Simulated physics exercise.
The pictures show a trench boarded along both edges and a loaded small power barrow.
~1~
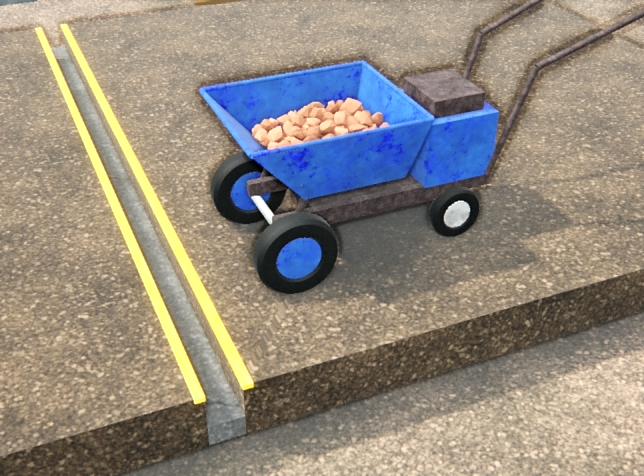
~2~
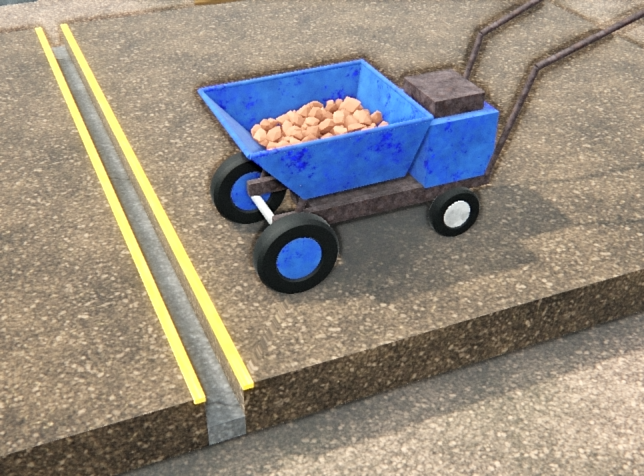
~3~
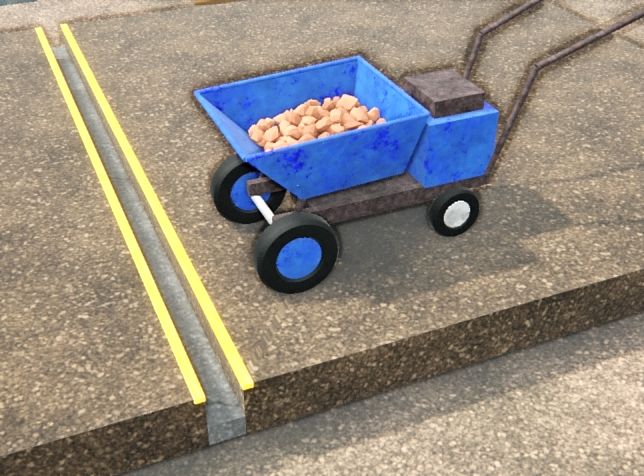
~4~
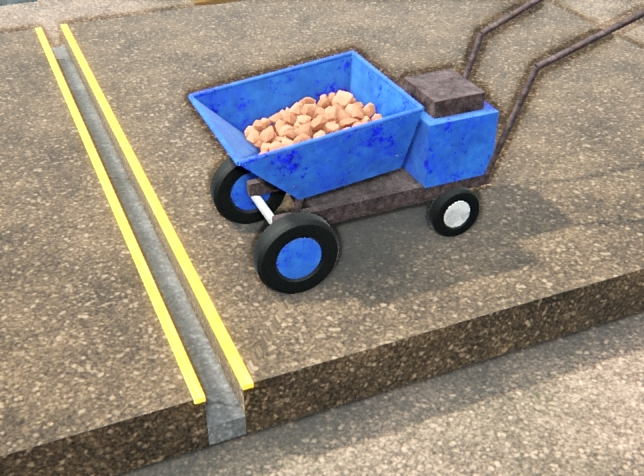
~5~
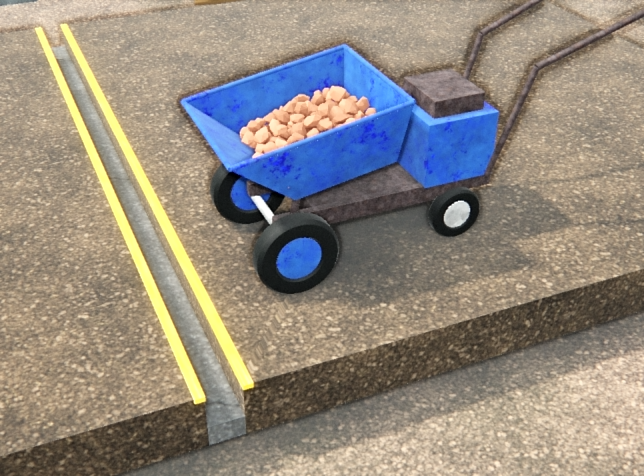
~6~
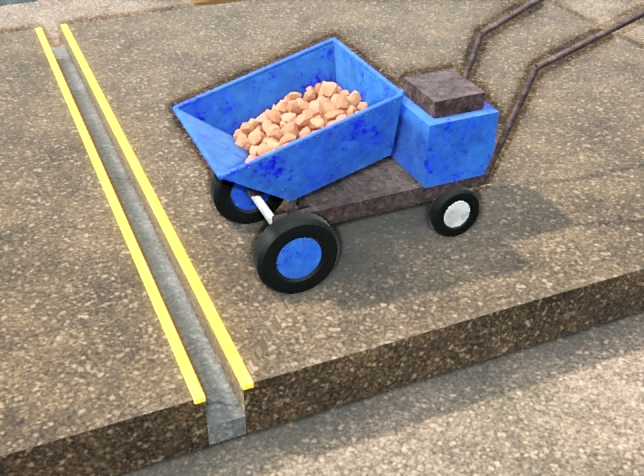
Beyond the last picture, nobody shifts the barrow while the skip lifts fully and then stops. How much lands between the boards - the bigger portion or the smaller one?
The amount in the trench falls below half.
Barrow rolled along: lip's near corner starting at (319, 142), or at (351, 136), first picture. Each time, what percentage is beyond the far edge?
The first spot yields roughly 10 percent, the second roughly 0 percent.
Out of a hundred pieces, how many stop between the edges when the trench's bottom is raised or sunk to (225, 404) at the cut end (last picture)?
20 %.
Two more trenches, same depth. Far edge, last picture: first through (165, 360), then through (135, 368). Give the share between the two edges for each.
In order: Near 40, then 80 percent.
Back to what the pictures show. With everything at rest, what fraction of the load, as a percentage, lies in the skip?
Share in the skip: Around 10 %.
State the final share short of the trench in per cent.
0 per cent.
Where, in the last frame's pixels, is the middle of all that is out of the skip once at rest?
Close to (118, 284) in the last picture.
Shortly afterwards, skip tipped well over; the whole lot in the skip.
Next, skip tipped steeply; the bulk in the skip; a little beyond it.
Some moments later, skip tipped right over; a little in the skip; only a few in or heaped over the trench; the bulk beyond it.
In the end, skip tipped right over; a little in the skip; a little in or heaped over the trench; the bulk beyond it.
